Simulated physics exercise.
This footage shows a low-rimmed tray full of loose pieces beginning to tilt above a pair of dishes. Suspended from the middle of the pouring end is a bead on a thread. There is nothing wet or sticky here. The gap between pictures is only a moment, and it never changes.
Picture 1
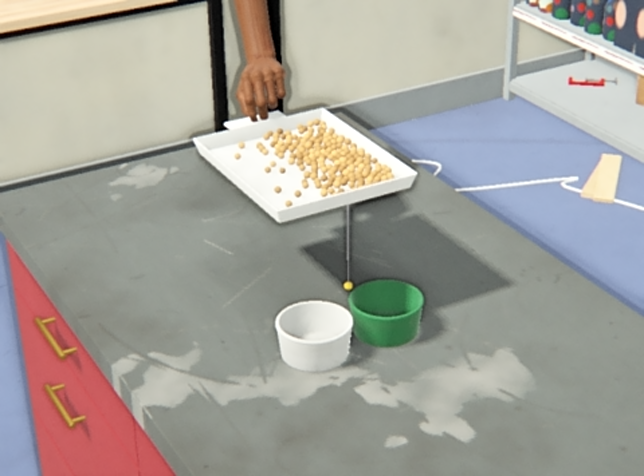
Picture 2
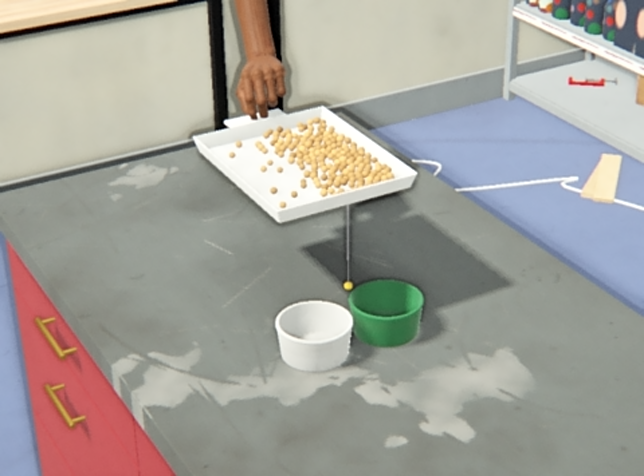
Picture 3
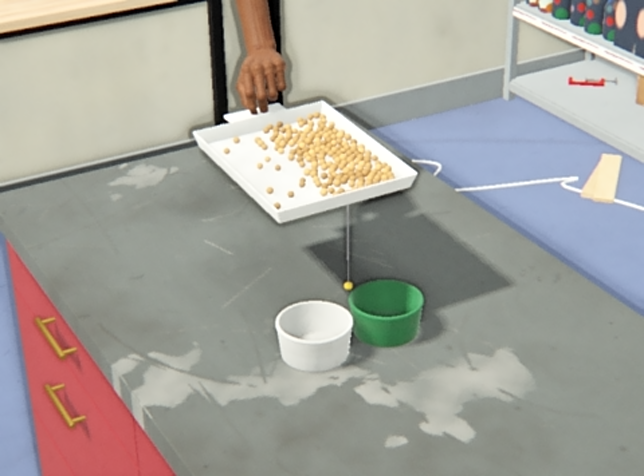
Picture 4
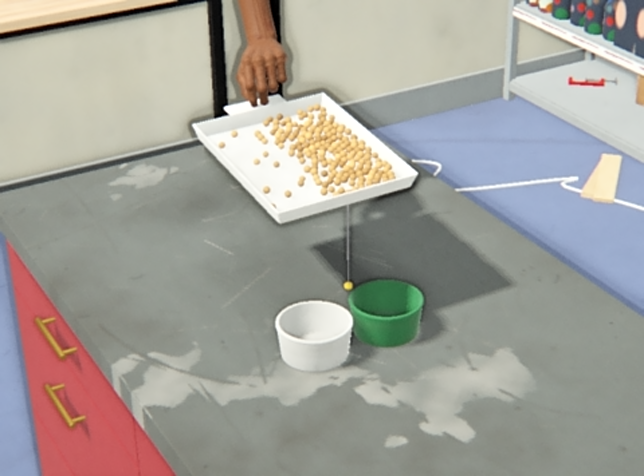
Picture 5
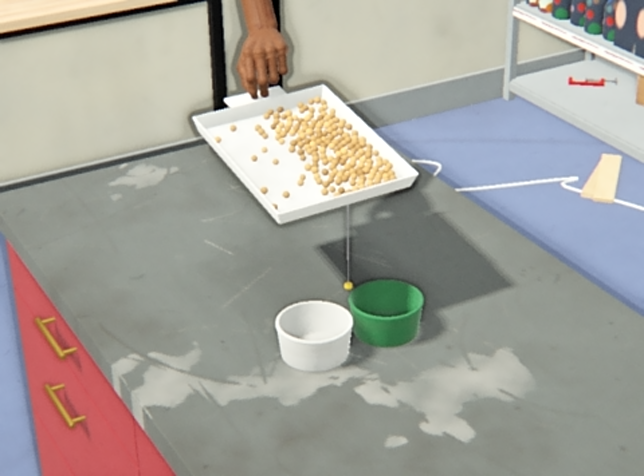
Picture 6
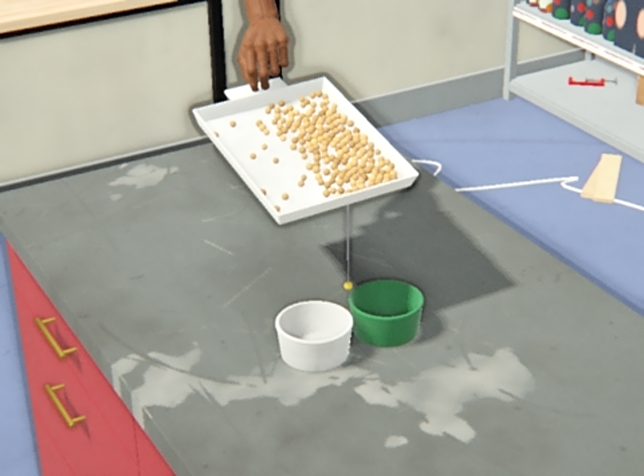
A hand gradually raising the back of a white tray of round wooden beads above white and green dishes, the beads shifting slightly.
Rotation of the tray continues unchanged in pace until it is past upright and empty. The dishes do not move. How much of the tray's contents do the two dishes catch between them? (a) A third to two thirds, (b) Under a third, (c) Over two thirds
The answer is c.
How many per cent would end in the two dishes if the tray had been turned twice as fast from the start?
Close to 60 in a hundred.
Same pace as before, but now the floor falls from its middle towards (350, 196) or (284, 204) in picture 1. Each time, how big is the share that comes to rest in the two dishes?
Respectively 60 % and 50 %.
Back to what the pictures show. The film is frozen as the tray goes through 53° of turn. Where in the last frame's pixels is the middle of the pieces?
Close to (346, 182).
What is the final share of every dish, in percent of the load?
Left dish 40, right dish 30 %.
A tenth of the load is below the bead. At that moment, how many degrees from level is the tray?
Somewhere near 70 degrees, I'd say.
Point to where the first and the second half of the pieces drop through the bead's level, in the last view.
The opening part goes through (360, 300); what follows goes through (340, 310).
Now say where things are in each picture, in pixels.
In the first picture, corners of the pouring end at (279, 208) and (410, 173), level; middle of the load at (331, 158), round wooden beads; left dish at (332, 352); right dish at (405, 328); bead on its thread at (348, 286).
In the second picture, corners of the pouring end at (279, 208) and (410, 173), level; middle of the load at (331, 157).
In the third picture, corners of the pouring end at (280, 208) and (410, 173), tipped barely, lowest at the left corner; middle of the load at (331, 154), a small part on the move.
In the fourth picture, corners of the pouring end at (280, 209) and (411, 173), tipped a little, lowest at the left corner; middle of the load at (331, 150), a small part on the move.
In the fifth picture, corners of the pouring end at (280, 210) and (411, 173), tipped a little, lowest at the left corner; middle of the load at (332, 147), a small part on the move.
In the sixth picture, corners of the pouring end at (281, 211) and (412, 173), tipped a little, lowest at the left corner; middle of the load at (334, 145), most on the move; left dish at (332, 352); right dish at (405, 328).
Soon after the last picture, tray tipped steeply; nearly all on the tray; a stray few in the left dish; a stray few in the air.
A little later, tray tipped right over; a small part on the tray; about a third in the left dish; about a quarter in the right dish; about a quarter outside both; about a quarter in the air.
Later still, tray tipped past a quarter turn; about half in the left dish; about a third in the right dish; about a quarter outside both.
By the end, tray tipped past a quarter turn; about half in the left dish; about a third in the right dish; about a quarter outside both.
